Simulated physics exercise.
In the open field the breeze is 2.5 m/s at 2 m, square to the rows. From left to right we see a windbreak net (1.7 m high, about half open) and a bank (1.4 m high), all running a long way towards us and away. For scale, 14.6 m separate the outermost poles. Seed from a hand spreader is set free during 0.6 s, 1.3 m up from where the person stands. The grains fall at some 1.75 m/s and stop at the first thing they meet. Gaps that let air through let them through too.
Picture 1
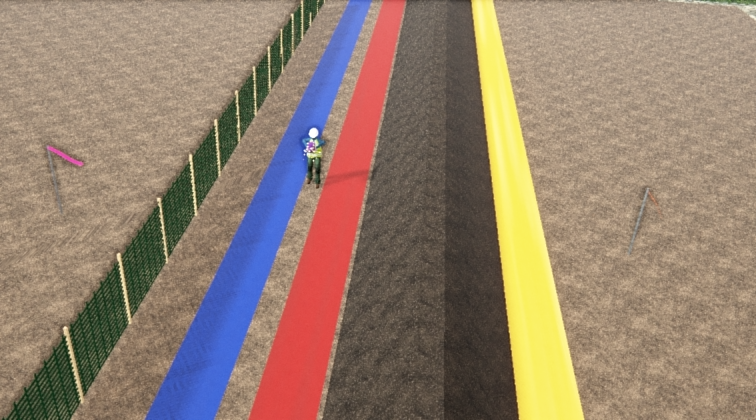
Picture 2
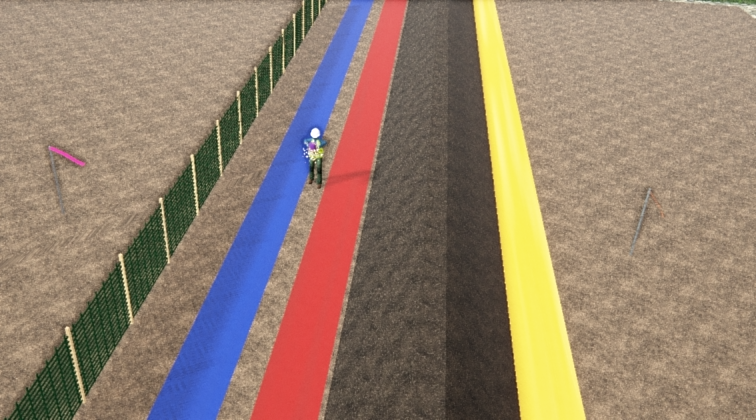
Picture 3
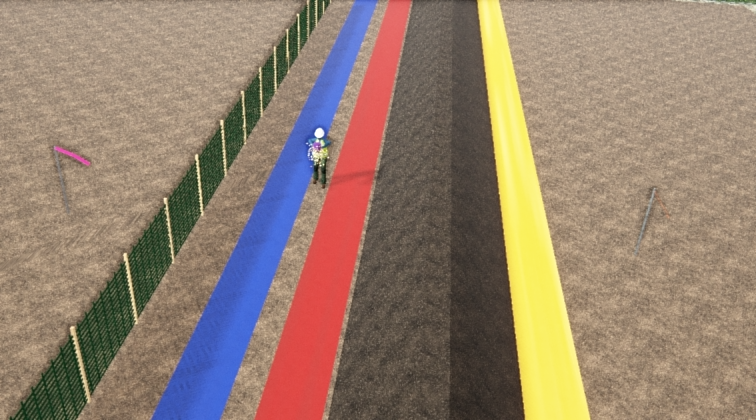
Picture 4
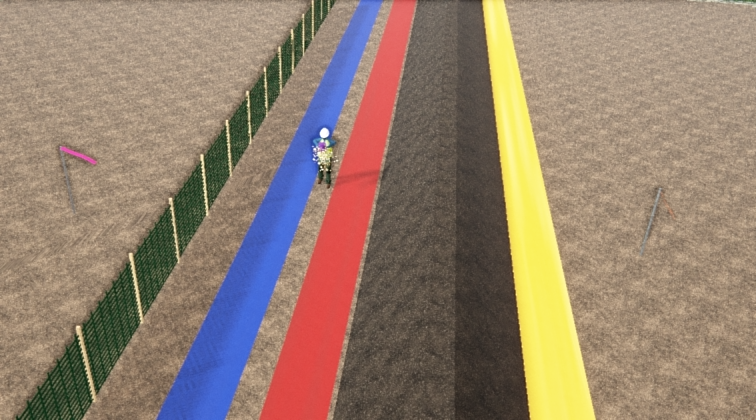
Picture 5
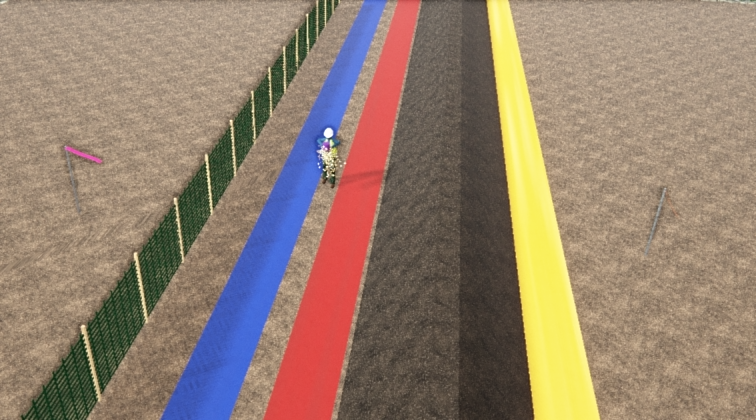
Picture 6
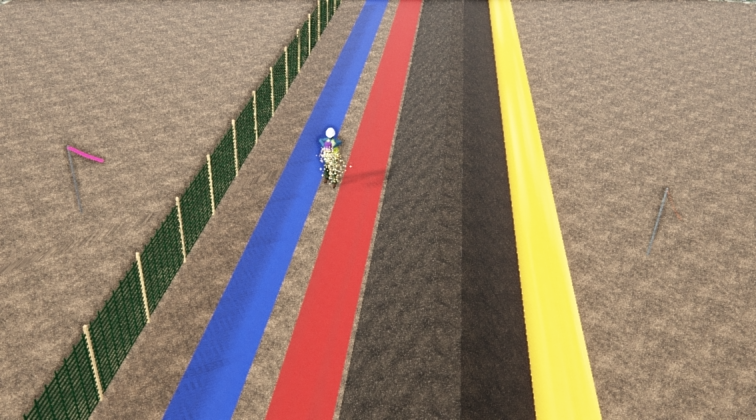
A small cloud of pale grains spread around a white-headed figure standing between a fence and colored stripes, drifting slightly right toward the red stripe, while the whole view slid slightly to the right.
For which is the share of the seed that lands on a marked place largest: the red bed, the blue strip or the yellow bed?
The red one.
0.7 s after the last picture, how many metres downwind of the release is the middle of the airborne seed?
About 0.5 m.
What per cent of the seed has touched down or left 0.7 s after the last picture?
Some 50 per cent.
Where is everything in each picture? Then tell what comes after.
The left ribbon ends at (82, 164), leaning 65 degrees to the right, the seed in the air spans x = 305 to 315 around y = 155 and it comes from (311, 150), in the first picture.
The seed in the air spans x = 305 to 320 around y = 155, the yellow one passes (524, 243), the blue one passes (268, 219) and the red one passes (336, 225), in the second picture.
The left ribbon ends at (89, 164), leaning 65 degrees to the right, the seed in the air spans x = 310 to 325 around y = 155 and the top of the bank crosses (442, 160), in the third picture.
The seed in the air spans x = 315 to 330 around y = 155, the yellow one passes (525, 195), the blue one passes (297, 174) and the red one passes (357, 180), in the fourth picture.
The left ribbon ends at (101, 162), leaning 70 degrees to the right and the seed in the air spans x = 320 to 335 around y = 160, in the fifth picture.
The seed in the air spans x = 320 to 340 around y = 160 and the top of the windbreak net crosses (228, 130), in the sixth picture.
Then, 0.7 s after the last picture, 48 % is no longer flying here, and 0 % lies on the yellow bed, 0 % on the blue strip and 34 % on the red bed; the middle of what still flies is 0.4 m above the low ground, near (344, 182).
Then, 1.5 s after the last picture, 97 % is no longer flying here, and 0 % lies on the yellow bed, 0 % on the blue strip and 79 % on the red bed.
Then, 3.0 s after the last picture, 100 % is no longer flying here, and 0 % lies on the yellow bed, 0 % on the blue strip and 81 % on the red bed.
Then, 7.5 s after the last picture, 100 % is no longer flying here, and 0 % lies on the yellow bed, 0 % on the blue strip and 81 % on the red bed.
Then, 44.5 s after the last picture, 100 % is no longer flying here, and 0 % lies on the yellow bed, 0 % on the blue strip and 81 % on the red bed.
